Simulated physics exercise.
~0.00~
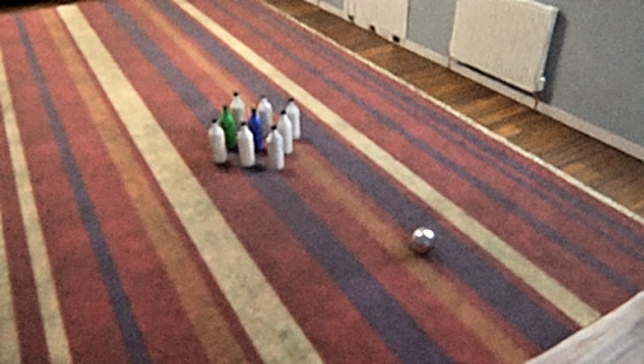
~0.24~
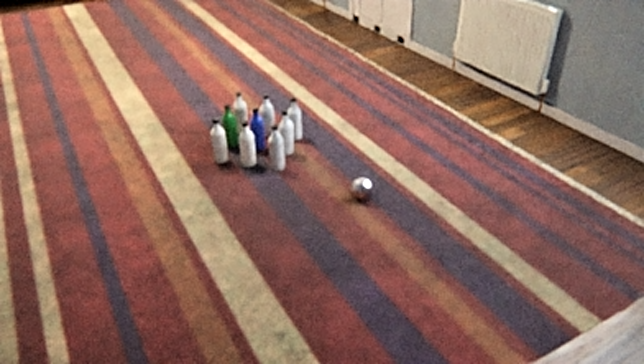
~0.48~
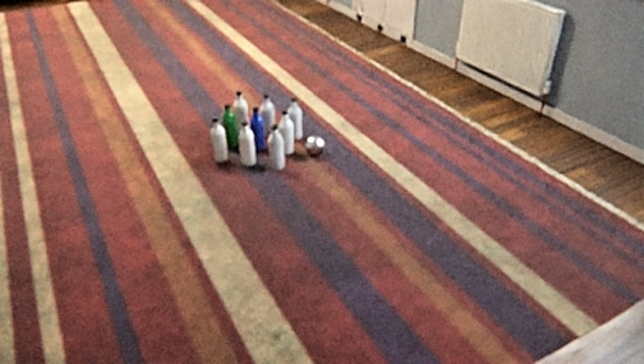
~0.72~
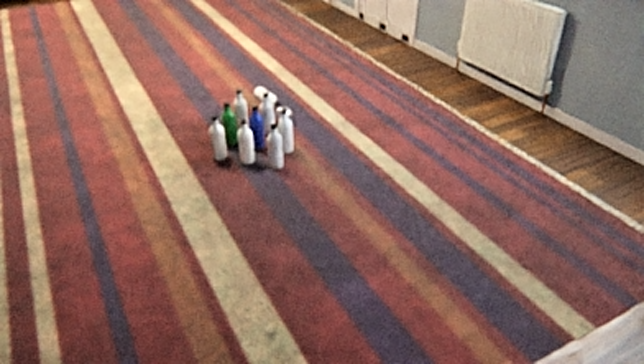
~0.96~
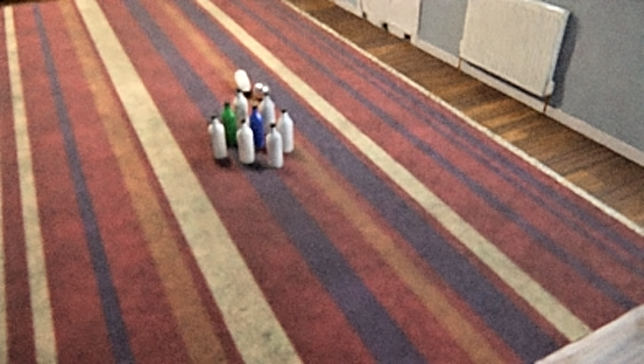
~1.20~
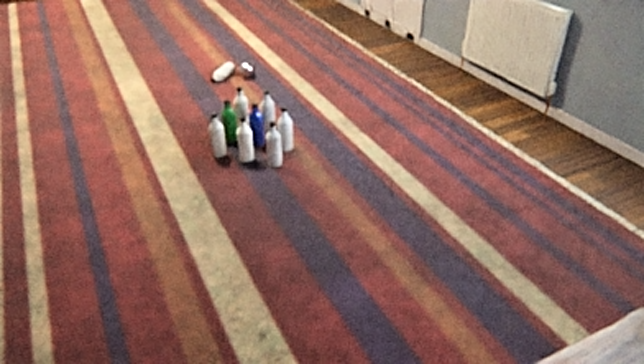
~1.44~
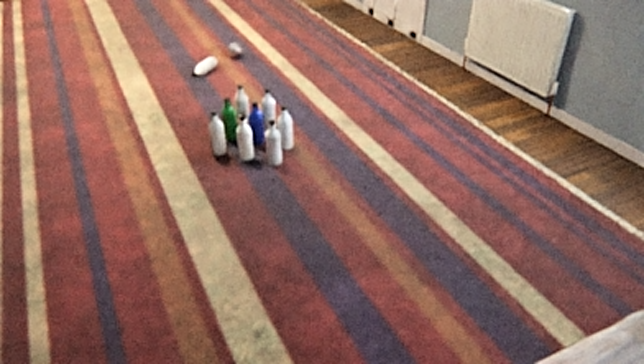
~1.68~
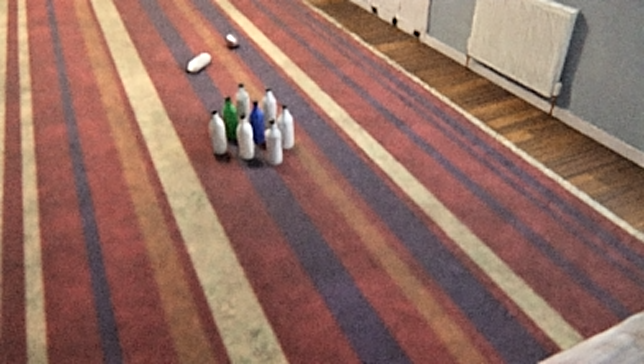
A tight cluster of capped bottles, mostly white with one green and one blue, stands upright on a red carpet with purple, orange and cream stripes, seen from above in a room with a white radiator on the right wall. A shiny steel ball rolls in from the lower right, heading up and left towards them. It reaches the right side of the group and knocks over a white bottle at the back. The fallen bottle slides away to the upper left and comes to lie on its side. The ball rolls on beyond it, while the other bottles, including the green and blue ones, stay standing.
